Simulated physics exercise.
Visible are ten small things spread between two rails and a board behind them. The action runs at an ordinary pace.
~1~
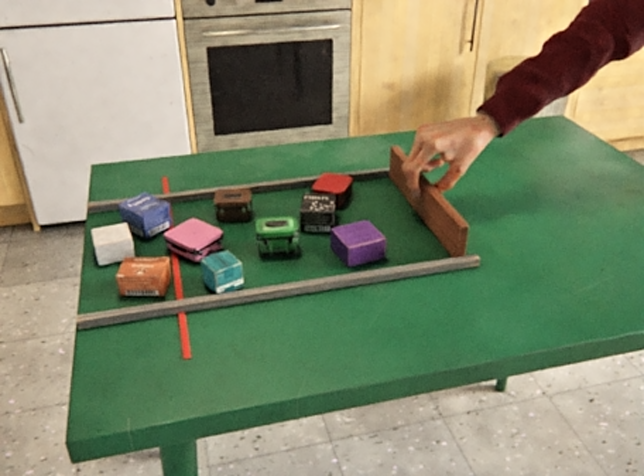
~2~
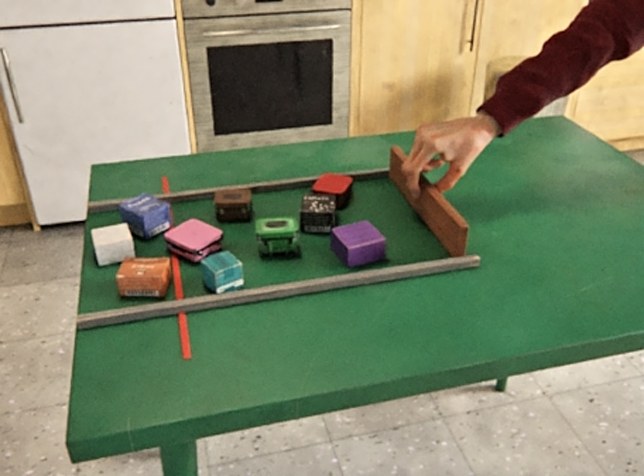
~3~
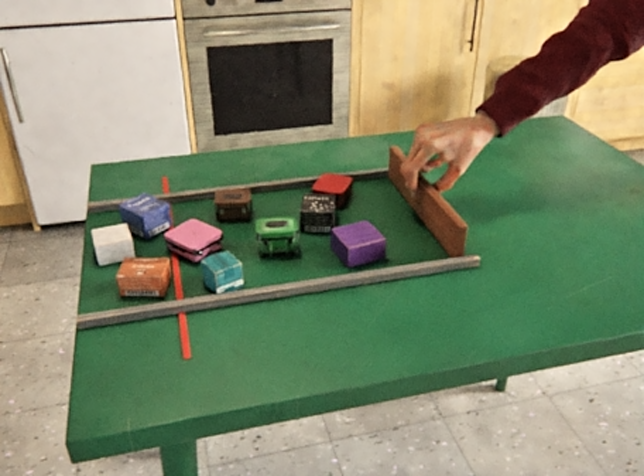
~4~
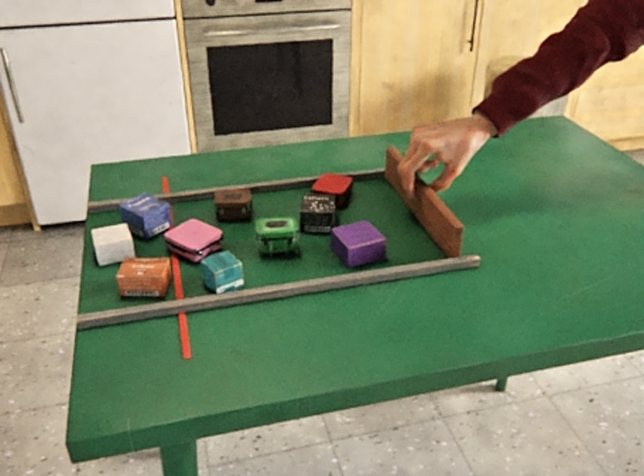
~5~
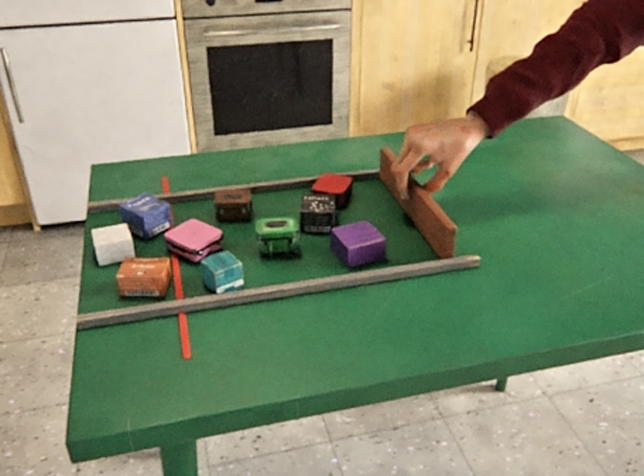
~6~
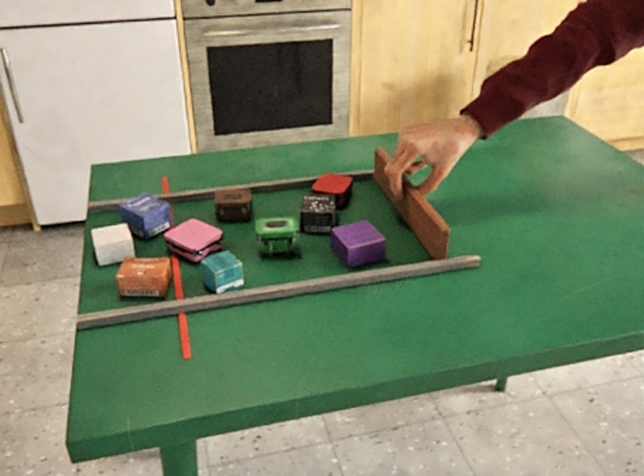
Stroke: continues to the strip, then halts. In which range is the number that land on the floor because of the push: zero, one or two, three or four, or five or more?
All but one or two remain.
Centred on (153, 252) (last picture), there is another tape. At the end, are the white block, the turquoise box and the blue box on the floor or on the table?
In short: White block gone, turquoise box safe, blue box gone.
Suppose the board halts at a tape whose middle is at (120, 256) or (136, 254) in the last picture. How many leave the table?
The floor gets 7 the first time and 6 the second.
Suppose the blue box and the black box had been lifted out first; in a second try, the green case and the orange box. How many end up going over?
Fallen: 1, and 2 in the other try.
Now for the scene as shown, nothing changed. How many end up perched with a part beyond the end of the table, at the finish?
The count is 2.
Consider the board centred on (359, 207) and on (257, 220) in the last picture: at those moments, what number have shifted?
So far 2, and 7 at the second.
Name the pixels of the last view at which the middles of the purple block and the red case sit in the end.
Result: One about (154, 277), other about (152, 218).
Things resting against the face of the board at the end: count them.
All in all, 3.
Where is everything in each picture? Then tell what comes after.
White block (113, 244); orange box (145, 277); blue box (146, 215); board (424, 198); tape (174, 249), in the first picture.
Orange box (145, 277); board (424, 198), in the second picture.
Blue box (146, 216); green case (277, 236), in the third picture.
White block (113, 244); brown case (233, 205), in the fourth picture.
Orange box (145, 277); turquoise box (222, 274), in the fifth picture.
White block (113, 244); orange box (145, 277); blue box (146, 216); board (407, 200); tape (174, 249), in the sixth picture.
Soon after, none off yet; white block at rest near (113, 244); orange box at rest near (145, 277); blue box at rest near (146, 216).
At rest, the number that fall off is one or two; fallen, blue box and white block.
